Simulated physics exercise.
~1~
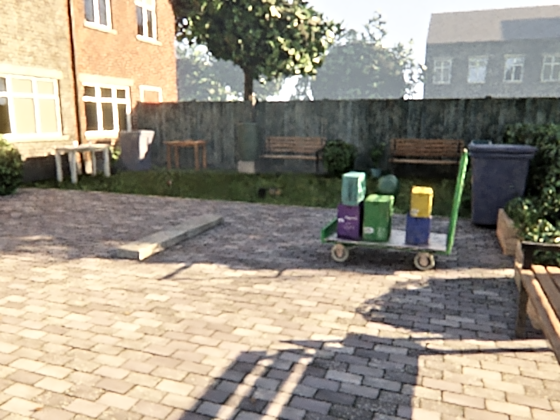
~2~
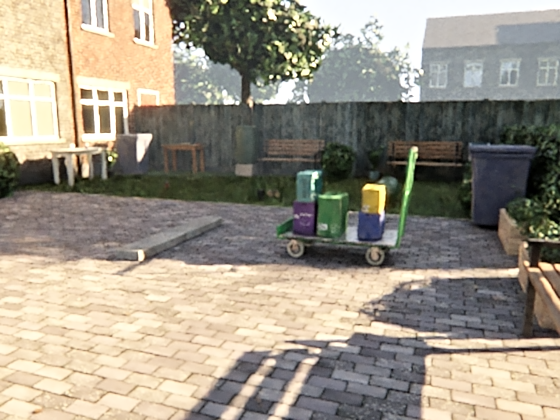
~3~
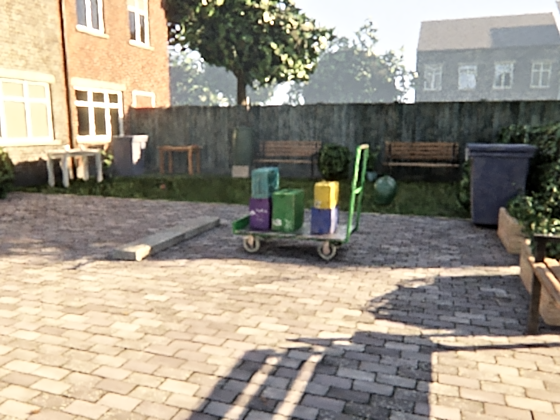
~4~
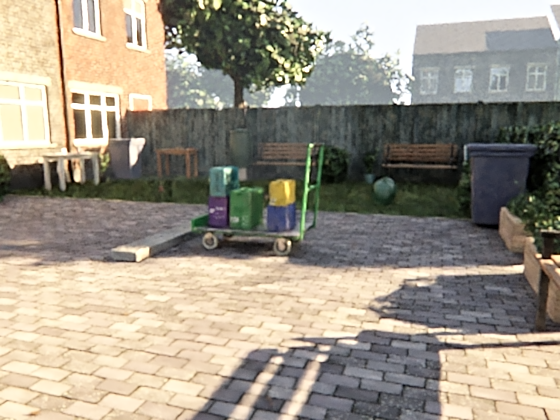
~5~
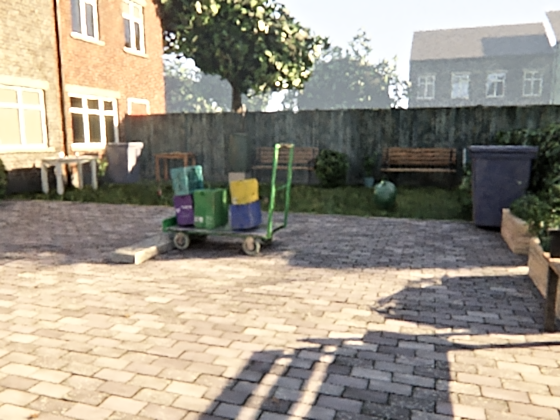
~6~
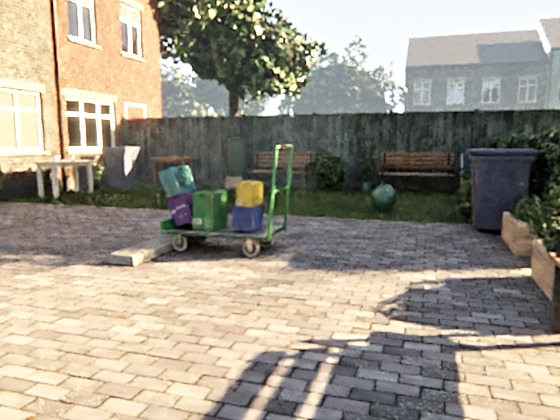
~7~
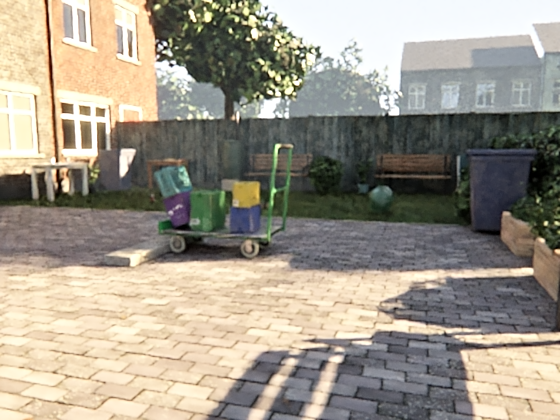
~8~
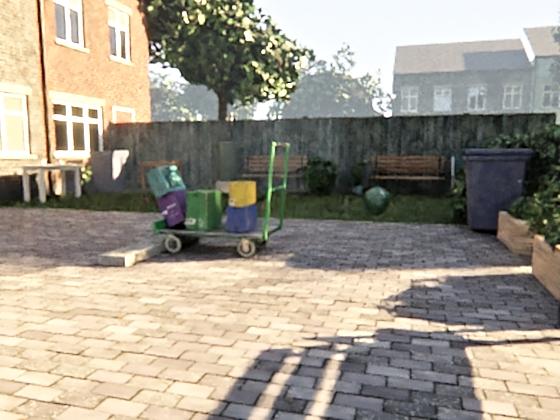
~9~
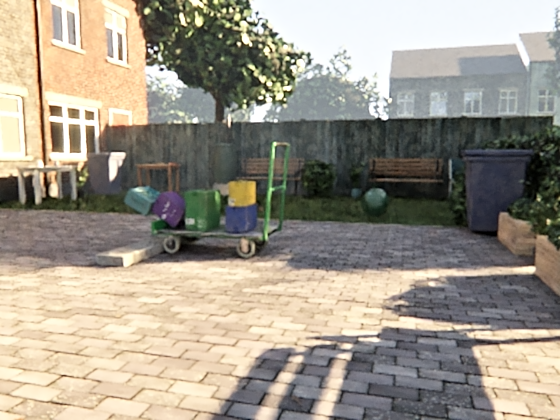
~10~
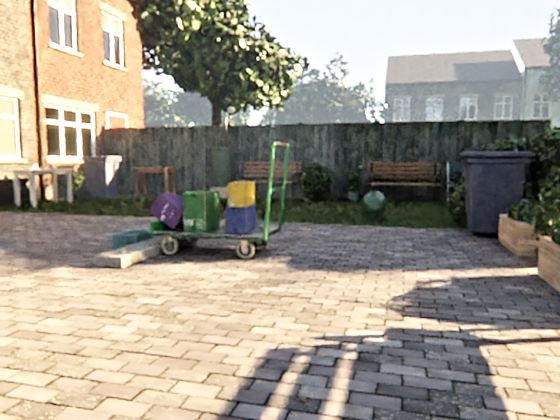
A flat cart rolls left into a kerb and stops, and its teal crate topples off the front.
